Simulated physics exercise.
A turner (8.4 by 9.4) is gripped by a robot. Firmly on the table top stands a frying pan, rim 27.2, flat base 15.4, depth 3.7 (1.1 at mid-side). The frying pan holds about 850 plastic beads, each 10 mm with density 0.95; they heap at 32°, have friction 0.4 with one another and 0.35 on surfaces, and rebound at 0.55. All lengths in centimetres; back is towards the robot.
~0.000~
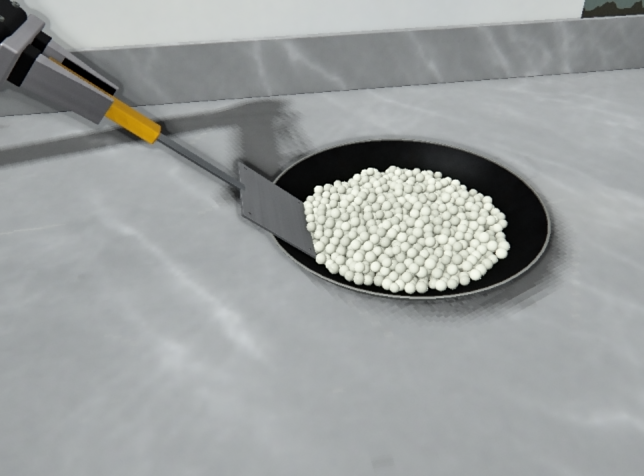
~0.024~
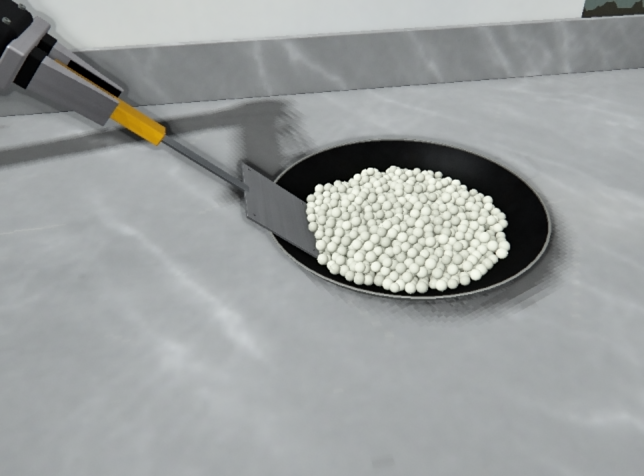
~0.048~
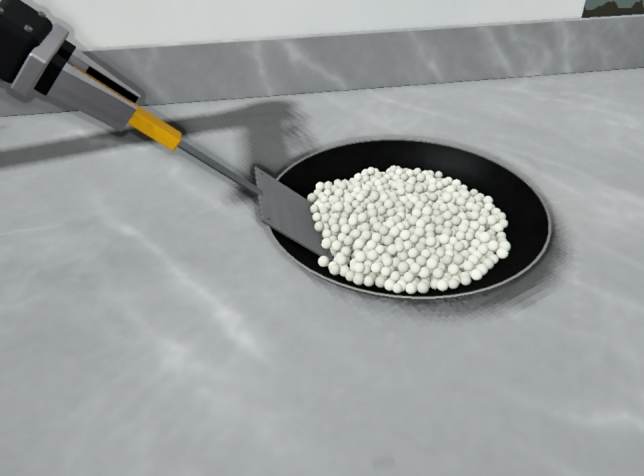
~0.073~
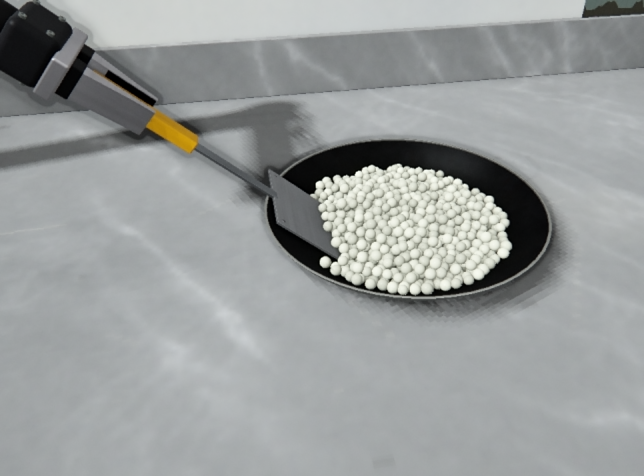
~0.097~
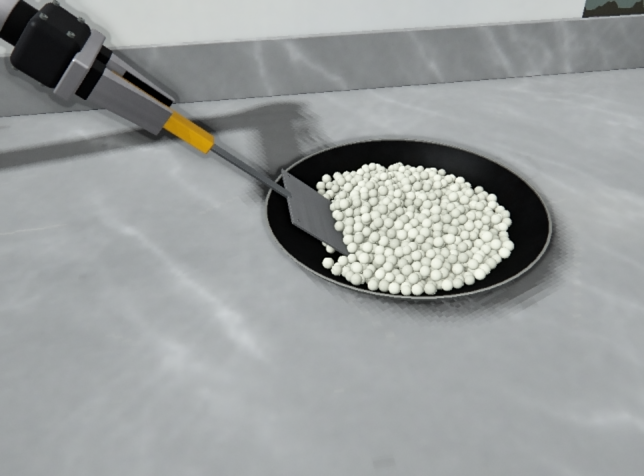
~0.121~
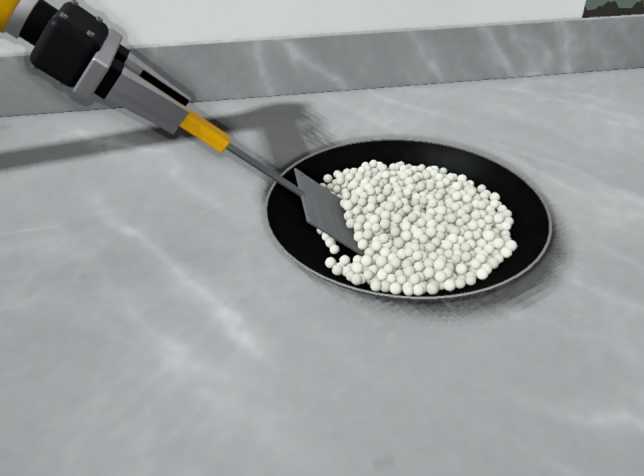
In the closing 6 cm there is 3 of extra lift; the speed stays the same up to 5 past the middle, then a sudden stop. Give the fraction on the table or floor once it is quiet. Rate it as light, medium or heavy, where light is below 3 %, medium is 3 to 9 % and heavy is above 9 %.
Rating: Light.
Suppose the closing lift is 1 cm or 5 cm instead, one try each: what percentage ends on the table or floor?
Try one gives about 0 in a hundred, try two about 0 in a hundred.
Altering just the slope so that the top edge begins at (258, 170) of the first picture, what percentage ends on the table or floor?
Near 0 in a hundred.
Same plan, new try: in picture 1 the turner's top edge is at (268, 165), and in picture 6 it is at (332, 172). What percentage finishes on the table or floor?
It works out to about 0 %, more or less.
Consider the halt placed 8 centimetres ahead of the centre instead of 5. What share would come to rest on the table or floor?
Near 10 per cent.
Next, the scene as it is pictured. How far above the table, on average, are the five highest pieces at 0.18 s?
Roughly 4 cm above the table.
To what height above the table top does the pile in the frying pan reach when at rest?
Top of the heap: Roughly 5.5 cm above the table top.
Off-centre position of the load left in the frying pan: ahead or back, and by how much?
I'd put it at roughly 4.0 cm toward the front.
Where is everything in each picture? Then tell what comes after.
The first picture shows the turner top edge at (240, 187), sloping 42°; upper third of the load around (399, 214), from x 310 to 505, top at y 170; 846 in the frying pan.
The second picture shows the turner top edge at (244, 188), sloping 42°; upper third of the load around (399, 214), from x 310 to 505, top at y 170.
The third picture shows the turner top edge at (258, 192), sloping 42°; upper third of the load around (400, 213), from x 310 to 505, top at y 170.
The fourth picture shows the turner top edge at (273, 194), sloping 42°; upper third of the load around (404, 212), from x 315 to 505, top at y 170.
The fifth picture shows the turner top edge at (287, 194), sloping 42°; upper third of the load around (407, 212), from x 315 to 510, top at y 165.
The sixth picture shows the turner top edge at (301, 193), sloping 42°; upper third of the load around (410, 210), from x 320 to 510, top at y 165; 846 in the frying pan.
After 0.18 s, sloping 42°, highest piece 5 above the table; 846 in the frying pan.
After 0.24 s, sloping 42°, highest piece 6 above the table; 846 in the frying pan.
After 0.47 s, sloping 42°, highest piece 5 above the table; 843 in the frying pan, 1 on the table or floor, 2 on the blade or in flight.
After 1.52 s, sloping 42°, highest piece 5 above the table; 843 in the frying pan, 3 on the table or floor.
In the end, 843 in the frying pan, 3 on the table or floor. That is 0 % on the table or floor.
